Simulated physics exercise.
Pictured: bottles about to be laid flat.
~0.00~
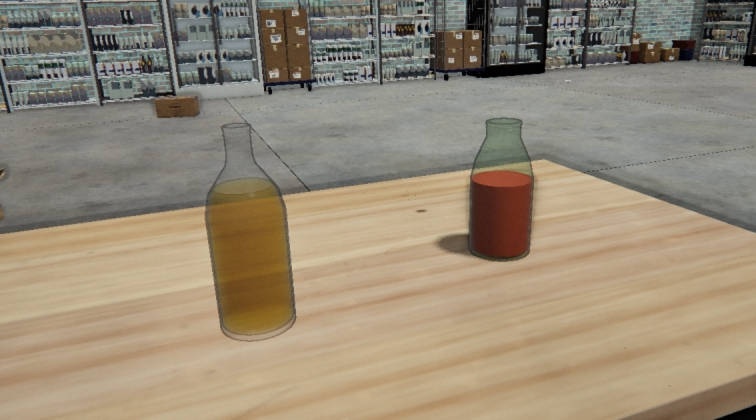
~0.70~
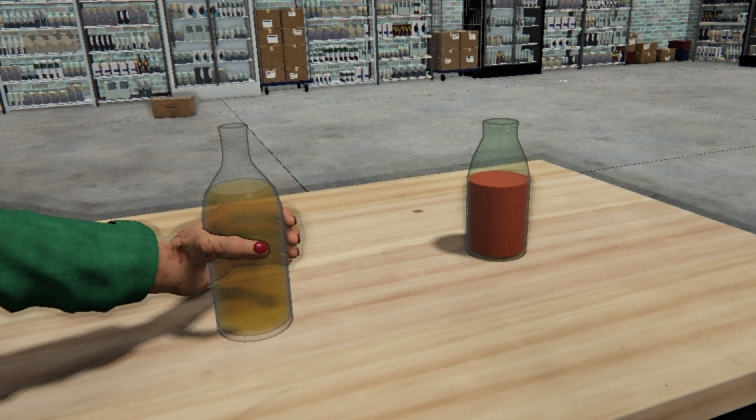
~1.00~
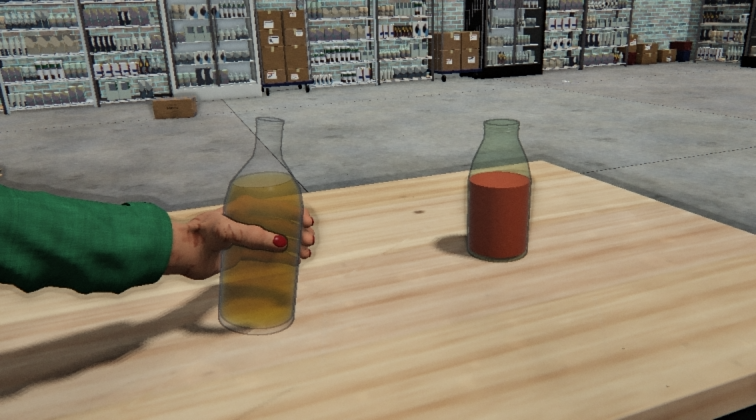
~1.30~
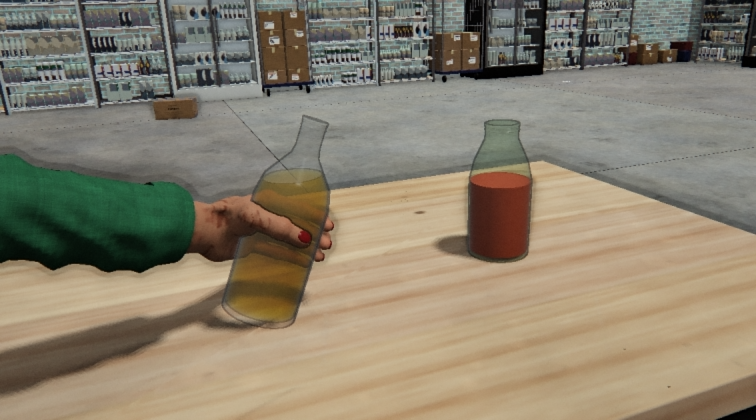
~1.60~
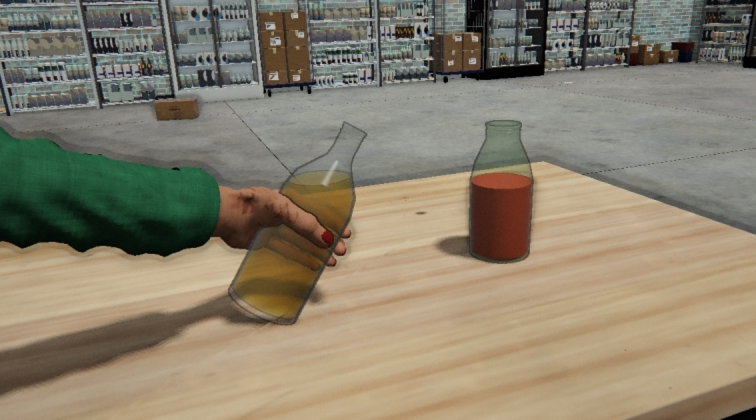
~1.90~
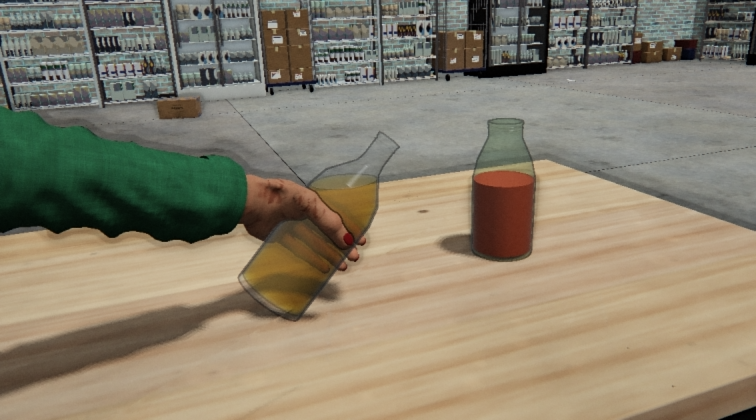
The footage shows two open bottles, one with amber liquid and one with red, standing on a wooden table as a green-sleeved hand grasps the left bottle, moves it slightly right and tilts it steadily rightward.
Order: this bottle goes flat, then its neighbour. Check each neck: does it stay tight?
Left: No, right: No.
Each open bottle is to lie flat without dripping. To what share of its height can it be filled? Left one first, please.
In order, the limits are 24 % and 16 %.
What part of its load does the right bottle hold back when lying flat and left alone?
About 30 %.
By 2.6 s, the left bottle is nearly down; left bottle, some has come out.
By 3.6 s, the left bottle lies flat; left bottle, some has come out.
By 6.5 s, both lie flat; left bottle, some has come out; right bottle, some has come out.
